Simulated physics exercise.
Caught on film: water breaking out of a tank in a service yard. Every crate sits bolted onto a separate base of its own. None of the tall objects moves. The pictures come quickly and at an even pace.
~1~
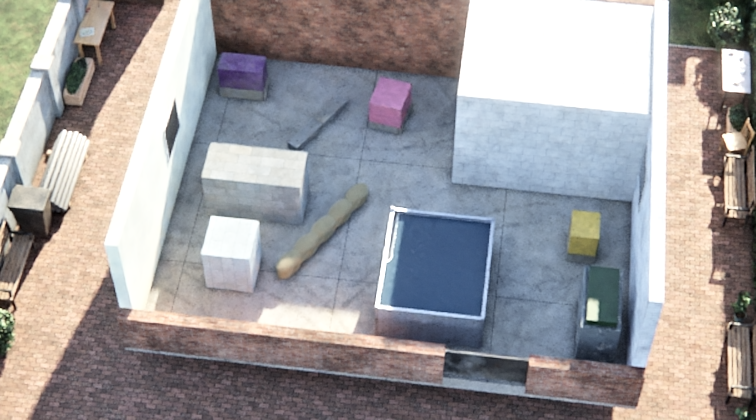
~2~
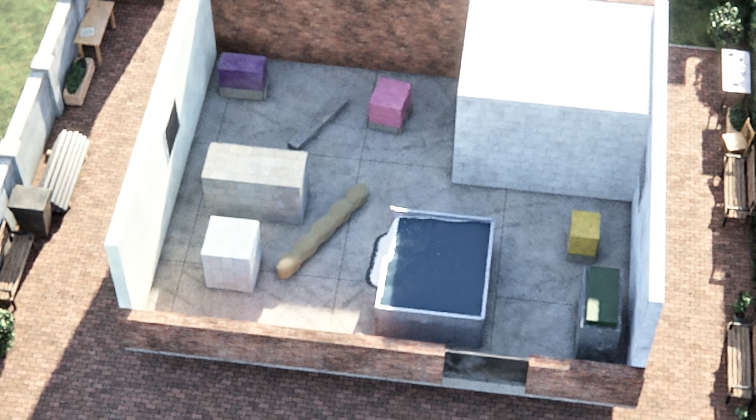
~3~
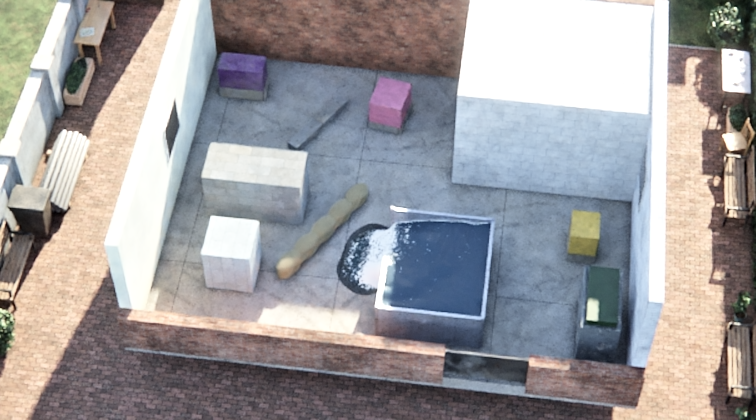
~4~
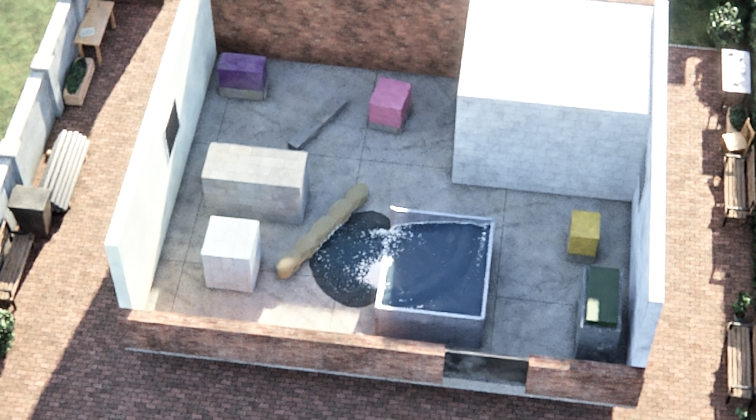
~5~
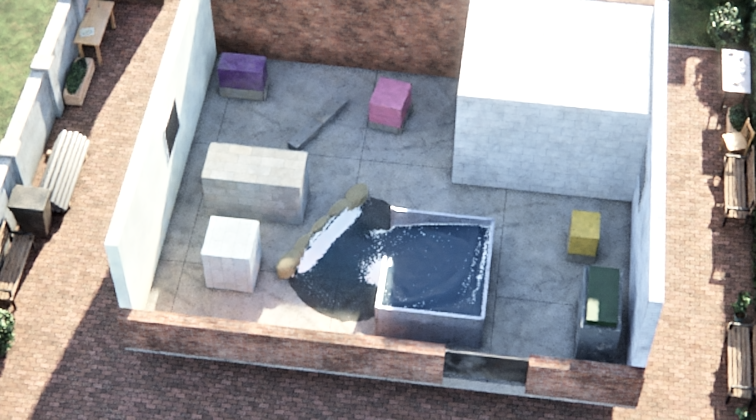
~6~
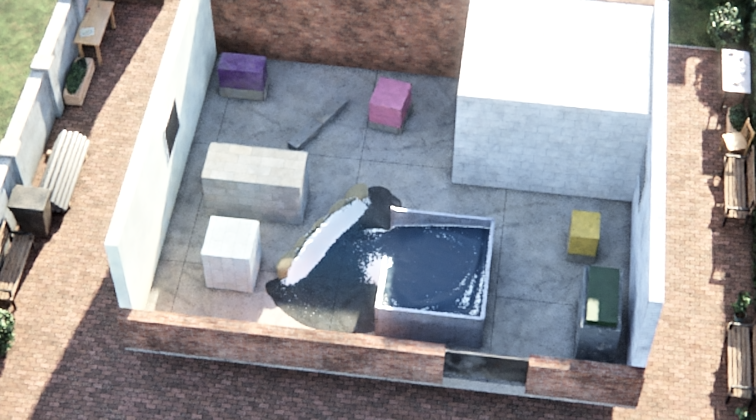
The footage shows a full, still open tank in a walled yard before water breaks out of its left side, spreads leftward across the paved floor in a dark, foaming sheet, and surges against a long tan log-like object.
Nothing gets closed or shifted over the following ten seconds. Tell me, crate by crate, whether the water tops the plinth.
Result: The purple crate comes through untouched; the yellow crate comes through untouched; the pink crate comes through untouched.
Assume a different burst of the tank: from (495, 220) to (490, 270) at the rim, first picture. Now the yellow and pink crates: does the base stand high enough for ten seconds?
First the yellow crate: It gets reached; then the pink crate: It is never reached.
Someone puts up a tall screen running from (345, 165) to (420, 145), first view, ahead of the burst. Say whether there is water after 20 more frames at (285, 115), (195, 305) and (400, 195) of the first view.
Taking the three spots in order: Spared, soaked, soaked.
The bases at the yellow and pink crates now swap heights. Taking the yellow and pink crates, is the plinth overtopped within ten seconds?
Yellow: Untouched, pink: Untouched.
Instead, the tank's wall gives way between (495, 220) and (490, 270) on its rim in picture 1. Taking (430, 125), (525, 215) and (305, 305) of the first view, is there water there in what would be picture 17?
Those three places would be still unsoaked, soaking and still unsoaked, in that order.
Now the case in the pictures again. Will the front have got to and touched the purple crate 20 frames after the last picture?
Note - purple: Dry.
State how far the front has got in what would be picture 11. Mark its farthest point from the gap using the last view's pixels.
Somewhere around (180, 327).
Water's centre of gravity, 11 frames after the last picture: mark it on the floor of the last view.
Roughly (374, 279) in the last picture.
A moment on, water covers 20 % of the floor; the purple crate not reached, the yellow crate not reached, the pink crate not reached.
Next, water covers 40 % of the floor; the purple crate not reached, the yellow crate not reached, the pink crate water round its plinth.
Then, water covers 60 % of the floor; the purple crate not reached, the yellow crate water round its plinth, the pink crate water round its plinth.
Later, water covers 90 % of the floor; the purple crate water round its plinth, the yellow crate water round its plinth, the pink crate water round its plinth.
In the end, water covers 95 % of the floor; the purple crate stayed above the water, the yellow crate stayed above the water, the pink crate stayed above the water.
